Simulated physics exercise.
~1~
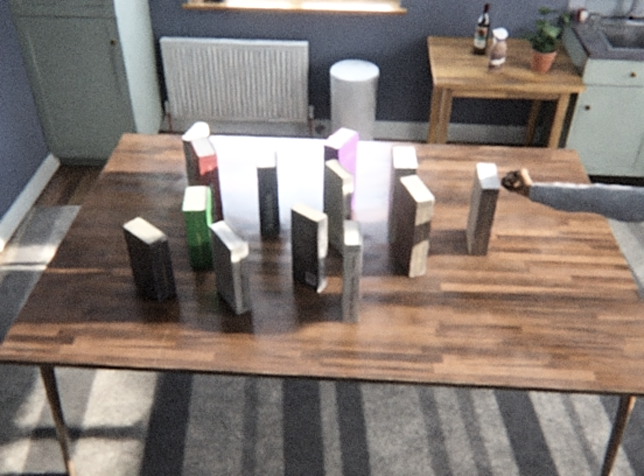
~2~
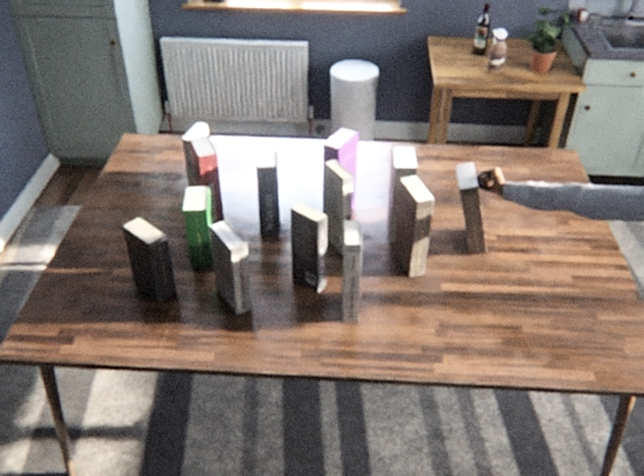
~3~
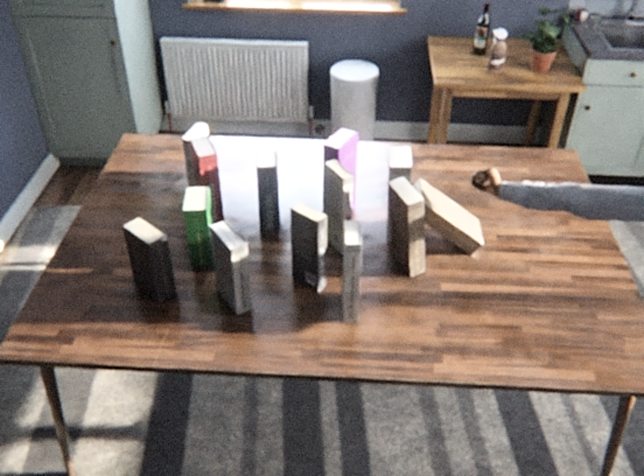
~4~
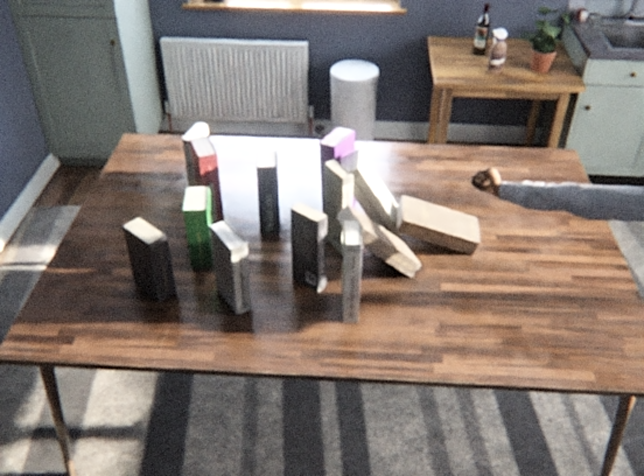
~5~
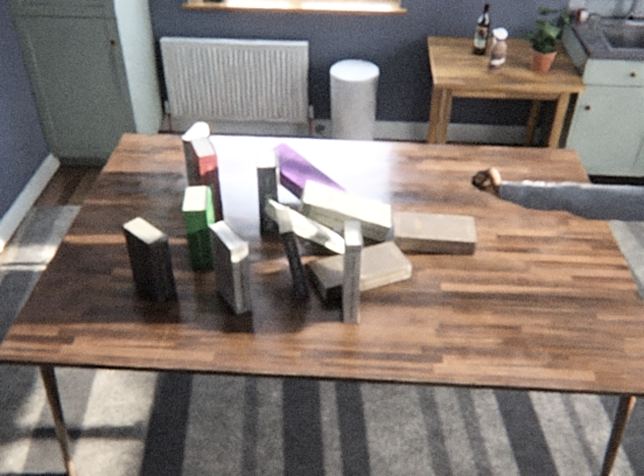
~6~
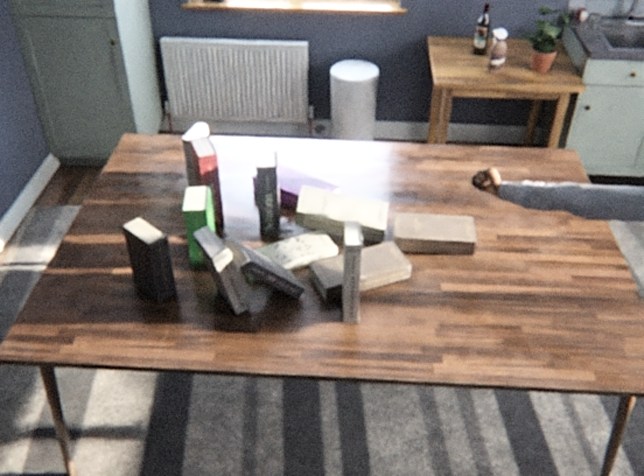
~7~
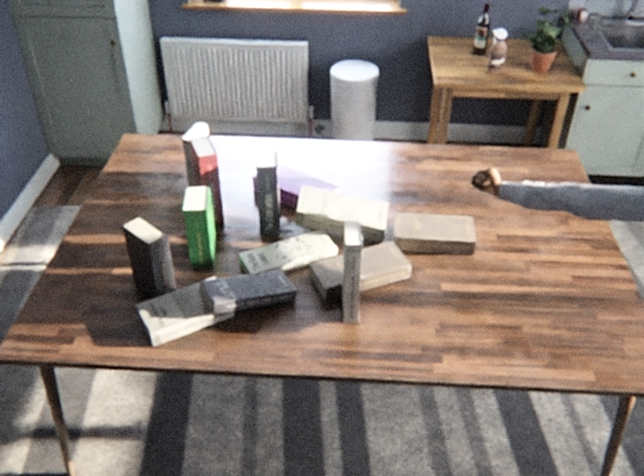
A pale book at the right end of a loose group is tipped leftward by a grey-sleeved arm reaching in from the right, on a wooden table seen from above in a room with a radiator and a side table behind. Thick books stand on end, with red and green ones at the left and a purple one behind the middle. The first book knocks over its neighbours, which topple left in turn. The purple book falls flat, and dark and grey books drop toward the front left. The red and green books stay standing among a few others.
